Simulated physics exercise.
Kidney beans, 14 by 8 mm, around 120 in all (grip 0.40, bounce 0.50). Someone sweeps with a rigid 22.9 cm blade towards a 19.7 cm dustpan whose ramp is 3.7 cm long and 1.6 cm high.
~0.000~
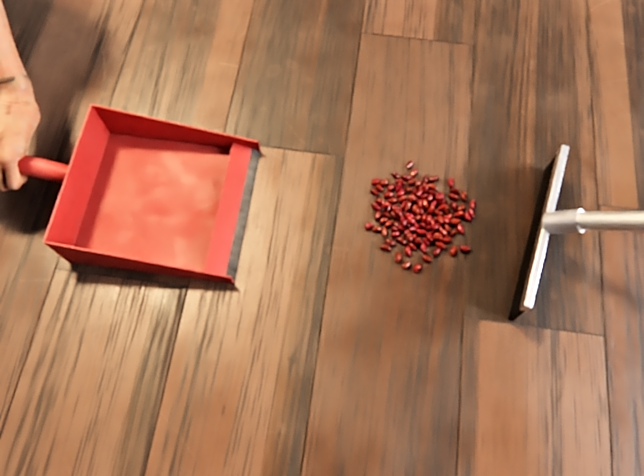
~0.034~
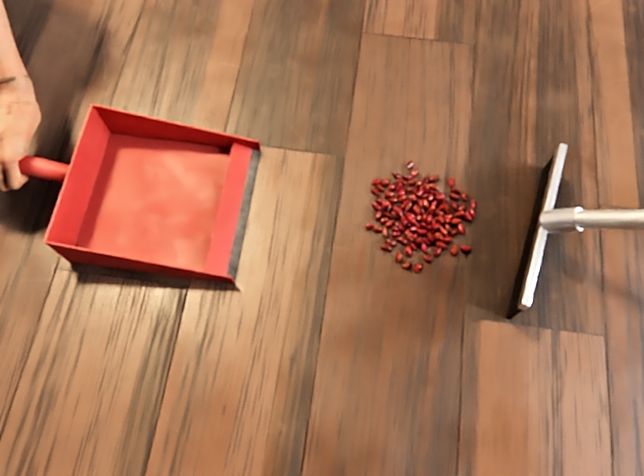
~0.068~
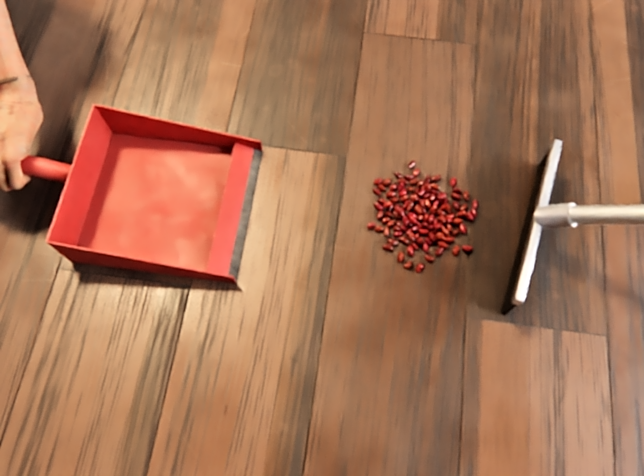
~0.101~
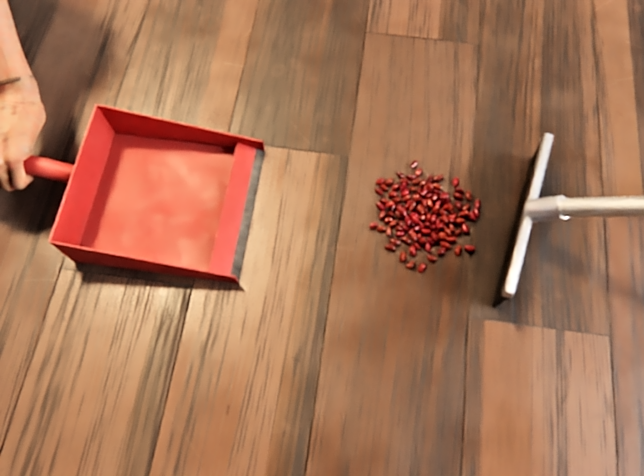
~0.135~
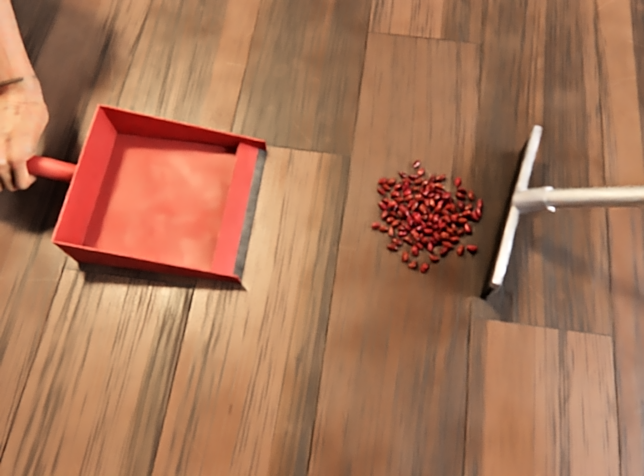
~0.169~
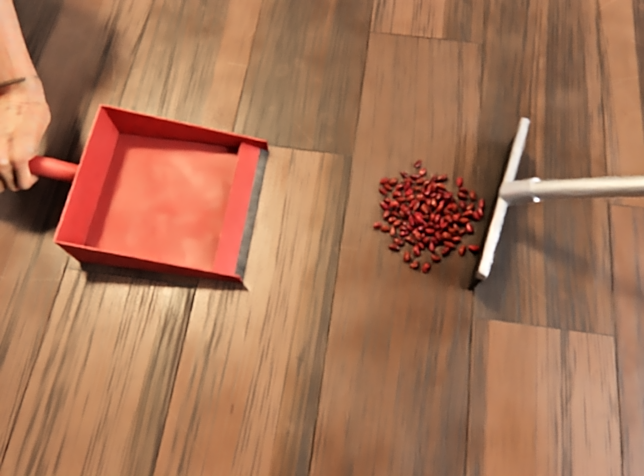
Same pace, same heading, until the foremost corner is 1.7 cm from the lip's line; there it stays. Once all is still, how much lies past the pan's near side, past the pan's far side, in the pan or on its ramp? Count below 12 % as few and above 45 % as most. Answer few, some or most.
Past the pan's near side: Few; past the pan's far side: Most; in the pan or on its ramp: Few.
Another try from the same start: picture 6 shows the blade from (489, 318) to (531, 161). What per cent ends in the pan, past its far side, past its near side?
Pan 0, far 10, near 5.
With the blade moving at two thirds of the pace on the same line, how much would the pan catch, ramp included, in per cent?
In that case some 5 per cent.
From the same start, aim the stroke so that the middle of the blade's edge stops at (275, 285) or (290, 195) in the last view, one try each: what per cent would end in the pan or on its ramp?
About 5 and 15 per cent.
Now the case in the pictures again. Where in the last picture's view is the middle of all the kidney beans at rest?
Near (272, 130).
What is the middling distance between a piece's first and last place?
Some 28 cm.
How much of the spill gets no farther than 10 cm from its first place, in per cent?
Some 5 per cent.
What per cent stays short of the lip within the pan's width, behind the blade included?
Some 30 per cent.
Then, at 0.42 s, middle of the blade 18 cm from the lip; 0 % over the lip, far side 25 %, near side 0 %.
After 0.60 s, middle of the blade 9 cm from the lip; 0 % over the lip, far side 55 %, near side 0 %.
After 0.89 s, middle of the blade 4 cm from the lip; 5 % over the lip, far side 60 %, near side 0 %.
By 2.8 s all is still; near side 0 %, far side 60 %, pan 5 %, in front of the lip or behind the blade 30 %.
